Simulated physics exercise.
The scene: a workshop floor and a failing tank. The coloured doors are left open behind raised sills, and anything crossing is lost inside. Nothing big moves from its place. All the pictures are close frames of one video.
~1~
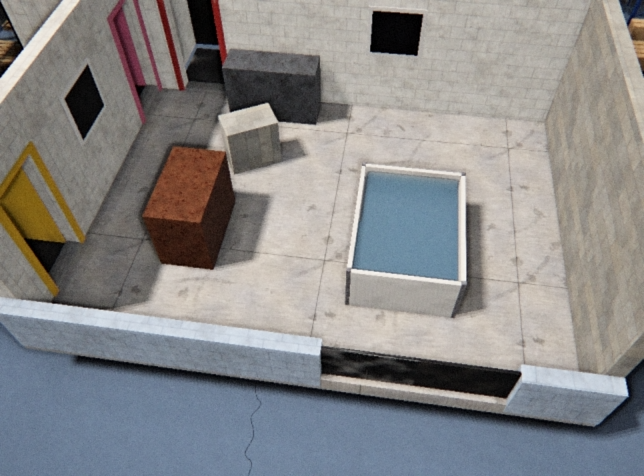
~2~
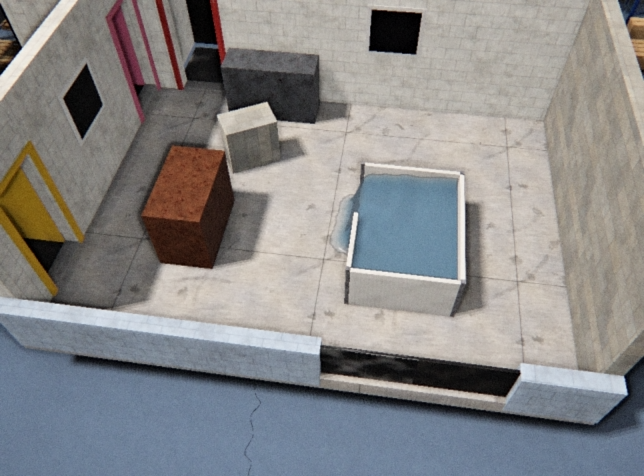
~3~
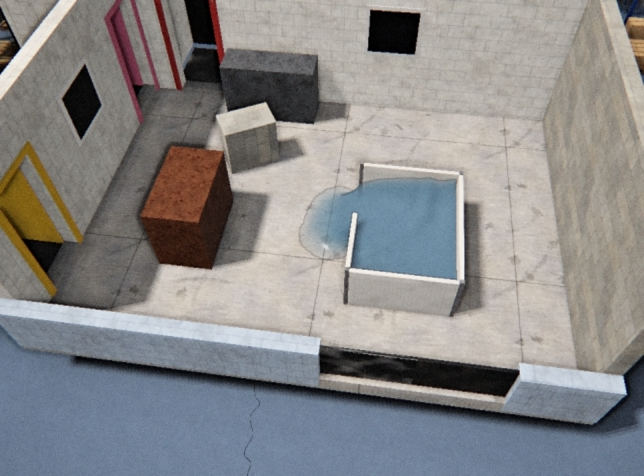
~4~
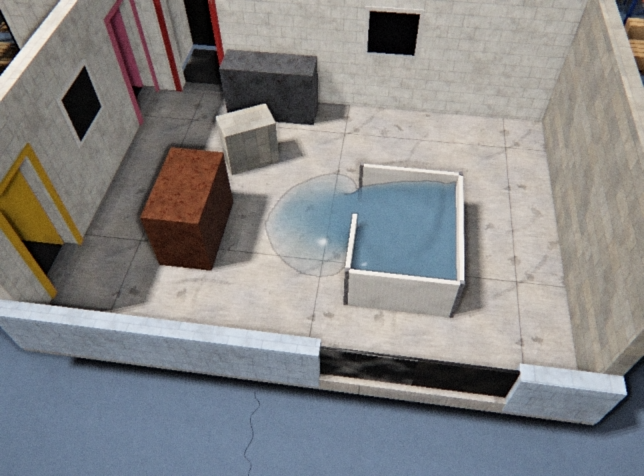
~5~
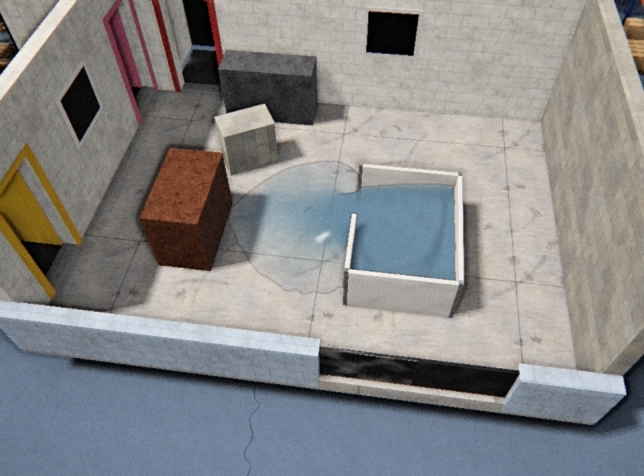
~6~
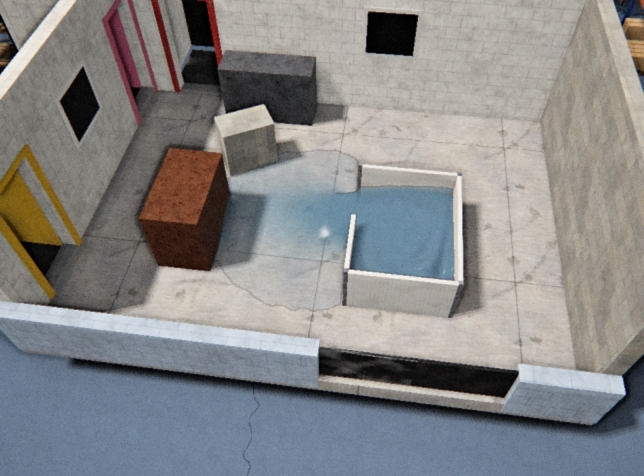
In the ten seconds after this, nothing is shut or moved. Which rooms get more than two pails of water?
My prediction: The pink door will respect the limit; the red door will break the limit; the yellow door will break the limit.
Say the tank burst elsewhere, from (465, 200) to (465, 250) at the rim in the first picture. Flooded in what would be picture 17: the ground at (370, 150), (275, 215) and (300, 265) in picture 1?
In the order given: Untouched, untouched and untouched.
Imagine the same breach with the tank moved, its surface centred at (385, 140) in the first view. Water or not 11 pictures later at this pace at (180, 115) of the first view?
At that place: Awash.
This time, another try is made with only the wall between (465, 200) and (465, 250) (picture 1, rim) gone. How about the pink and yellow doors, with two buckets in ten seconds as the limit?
Well, the pink comes up short, and the yellow crosses the threshold.
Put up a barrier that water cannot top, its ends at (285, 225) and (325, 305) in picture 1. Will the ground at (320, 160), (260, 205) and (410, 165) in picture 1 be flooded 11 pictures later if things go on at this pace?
Lab note - point 1: Inundated; point 2: Inundated; point 3: Parched.
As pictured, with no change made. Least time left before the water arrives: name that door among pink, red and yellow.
It's the pink door.
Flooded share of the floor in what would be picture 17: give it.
I reckon 40 per cent or so.
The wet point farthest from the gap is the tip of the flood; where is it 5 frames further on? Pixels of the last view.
Roughly at (130, 143).
A moment on, water covers 25 % of the floor; the pink door not reached, the red door not reached, the yellow door not reached.
Next, water covers 40 % of the floor; the pink door wet at the sill, nothing in, the red door not reached, the yellow door not reached.
Then, water covers 60 % of the floor; the pink door under two buckets in, the red door wet at the sill, nothing in, the yellow door under two buckets in.
Later, water covers 75 % of the floor; the pink door under two buckets in, the red door over two buckets in, the yellow door over two buckets in.
In the end, water covers 95 % of the floor; the pink door under two buckets in, the red door over two buckets in, the yellow door far over two buckets in.
